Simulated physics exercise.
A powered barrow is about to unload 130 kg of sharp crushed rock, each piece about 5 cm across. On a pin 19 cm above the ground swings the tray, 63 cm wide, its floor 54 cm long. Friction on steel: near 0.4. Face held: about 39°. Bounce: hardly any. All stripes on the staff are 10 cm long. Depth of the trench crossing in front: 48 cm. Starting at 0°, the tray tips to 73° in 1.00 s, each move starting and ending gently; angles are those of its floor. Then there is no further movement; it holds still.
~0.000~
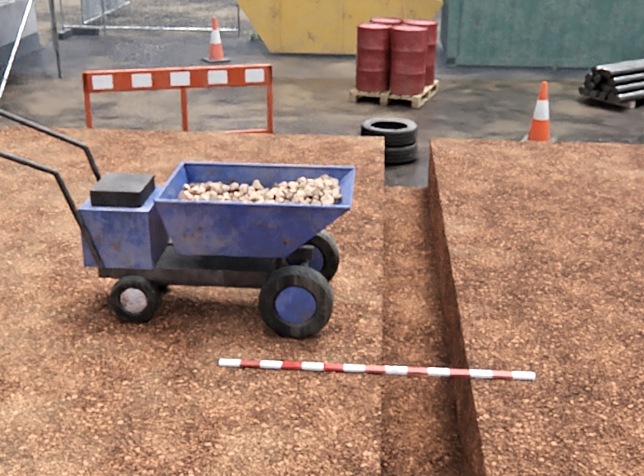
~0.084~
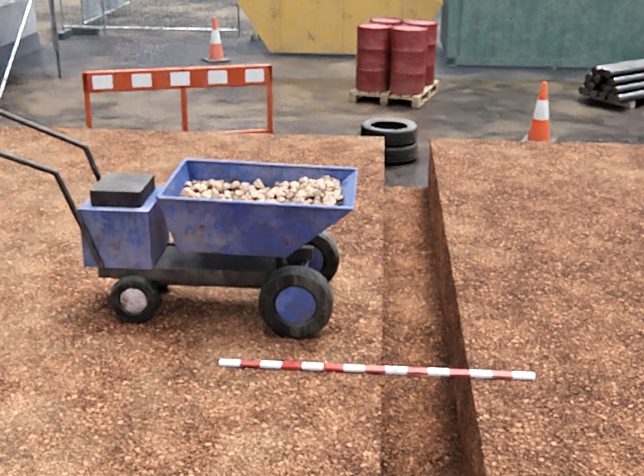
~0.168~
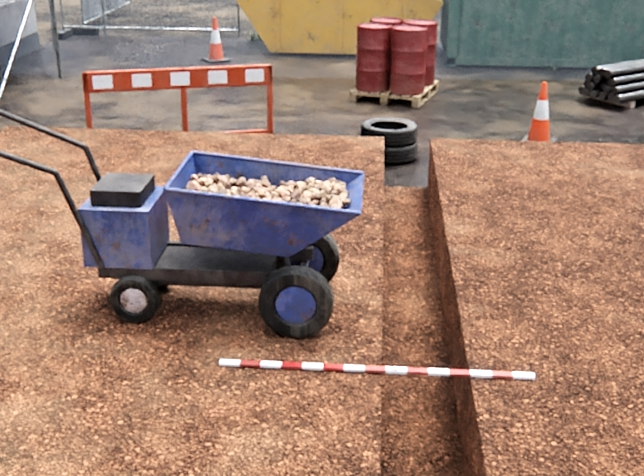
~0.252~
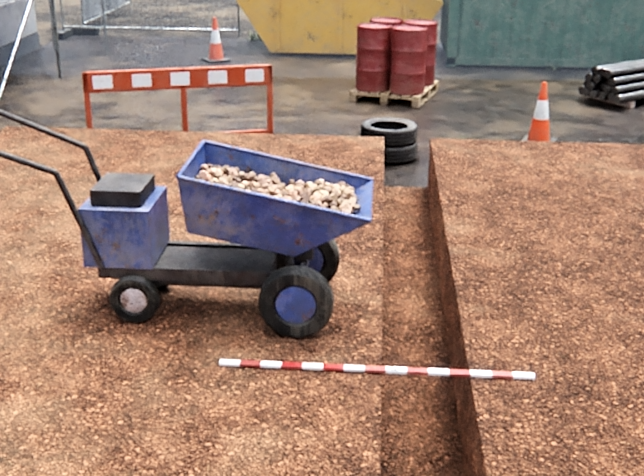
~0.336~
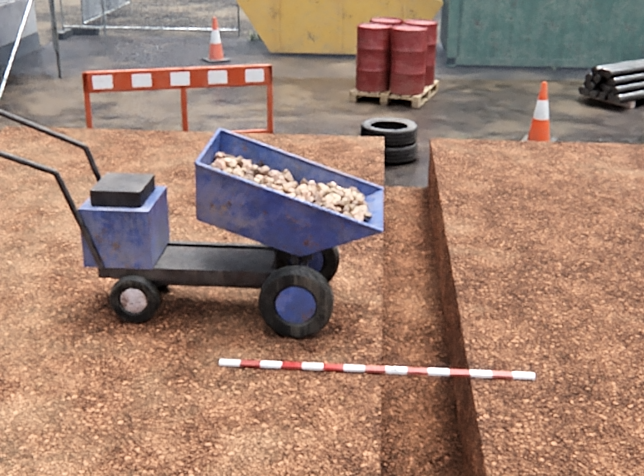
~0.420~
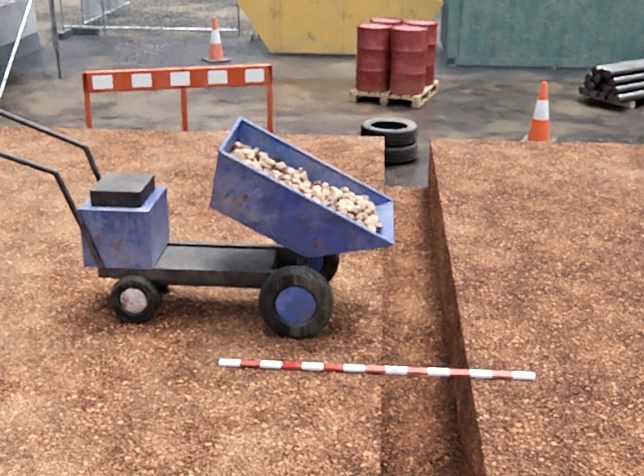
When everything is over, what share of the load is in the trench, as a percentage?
Close to 89 in a hundred.
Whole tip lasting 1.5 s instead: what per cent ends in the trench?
It would be near 95 percent.
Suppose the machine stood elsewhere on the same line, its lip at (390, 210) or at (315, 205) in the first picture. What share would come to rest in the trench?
Around 25 and then 100 percent.
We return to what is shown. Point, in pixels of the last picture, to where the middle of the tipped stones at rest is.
I'd put it close to (431, 378).
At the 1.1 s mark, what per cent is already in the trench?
40 per cent or so by then.
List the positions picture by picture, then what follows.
In the first picture, the tray is at 0°, its lip at (350, 208); the top of the load is at (322, 186).
In the second picture, the tray is at 1°, its lip at (353, 209); the top of the load is at (322, 186); the stones move at 0.3 m/s on average.
In the third picture, the tray is at 5°, its lip at (360, 214); the top of the load is at (225, 182); the stones move at 0.5 m/s on average.
The fourth picture shows lip at (371, 221), floor tilted 12°, highest stones at (214, 172); the stones move at 0.7 m/s on average.
In the fifth picture, the tray is at 19°, its lip at (382, 231); the top of the load is at (223, 162); the stones move at 0.8 m/s on average.
In the sixth picture, the tray is at 28°, its lip at (394, 245); the top of the load is at (239, 152); the stones move at 0.9 m/s on average.
After 0.8 s the floor is at 62°; 100 % in the tray; the foremost stones are at (414, 285).
After 1.1 s the floor is at 73°; 60 % in the tray, 38 % in the trench, 1 % past the trench; the foremost stones are at (467, 311).
After 1.5 s the floor is at 73°; 12 % in the tray, 78 % in the trench, 11 % past the trench; the foremost stones are at (555, 326).
After 3.4 s the floor is at 73°; 0 % in the tray, 89 % in the trench, 11 % past the trench; the foremost stones are at (581, 331).
